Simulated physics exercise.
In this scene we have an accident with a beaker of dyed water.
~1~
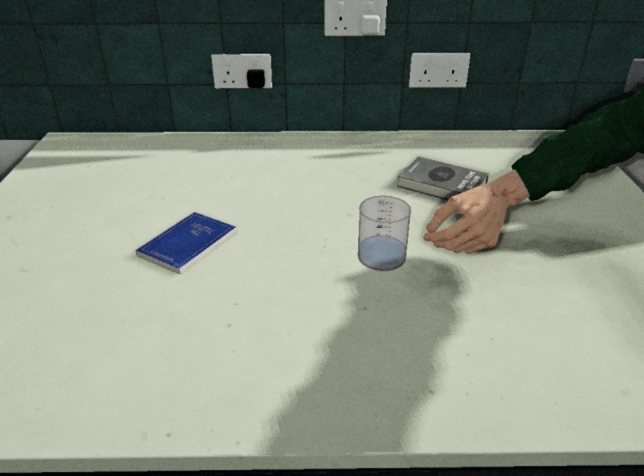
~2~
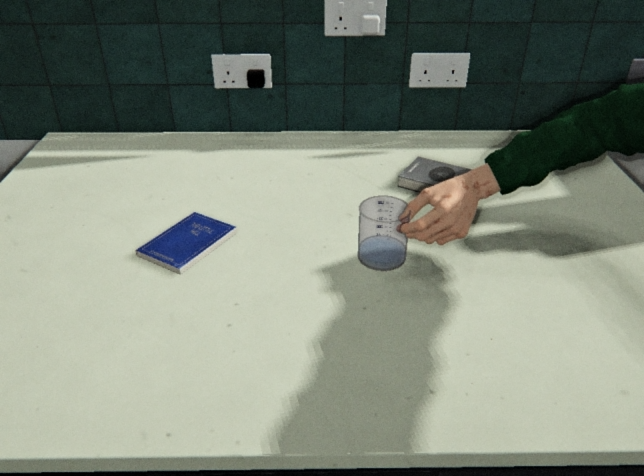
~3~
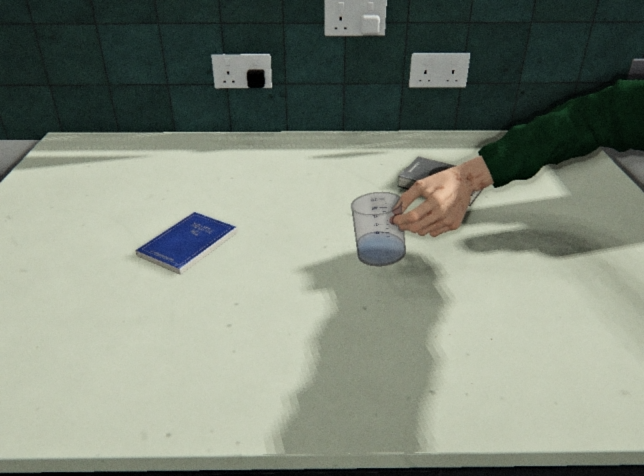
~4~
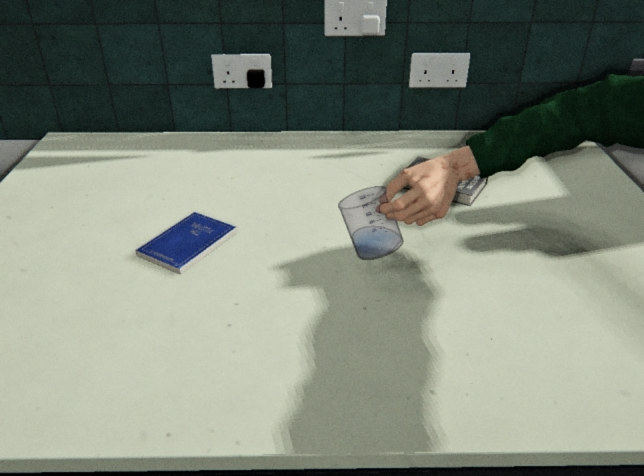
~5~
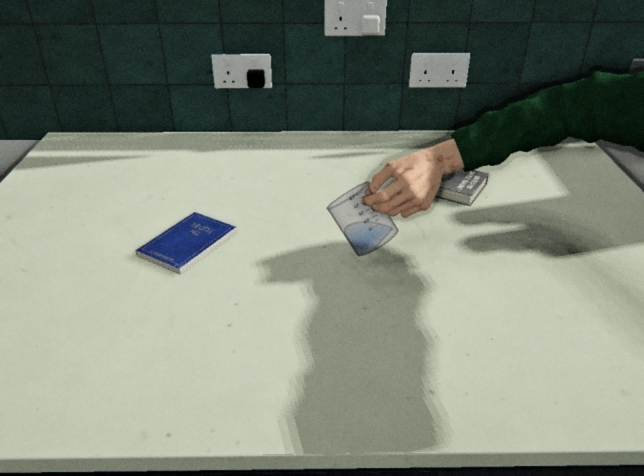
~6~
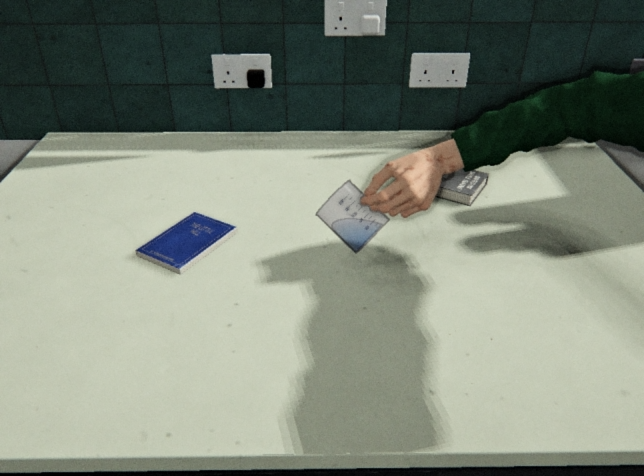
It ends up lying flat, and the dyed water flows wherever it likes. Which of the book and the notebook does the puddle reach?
In the end the book does not need wiping; the notebook needs wiping.
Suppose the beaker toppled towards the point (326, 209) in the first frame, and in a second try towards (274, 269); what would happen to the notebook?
On the first try it avoids the spill, and on the second try it is hit by the spill.
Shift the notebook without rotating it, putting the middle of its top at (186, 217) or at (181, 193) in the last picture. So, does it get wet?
It gets caught by the spill in the first try and gets caught by the spill in the second.
Soon after, the puddle covers about as much as a plate; the book is dry; the notebook is wet.
In the end, the puddle covers about as much as a plate; the book is dry; the notebook is wet.
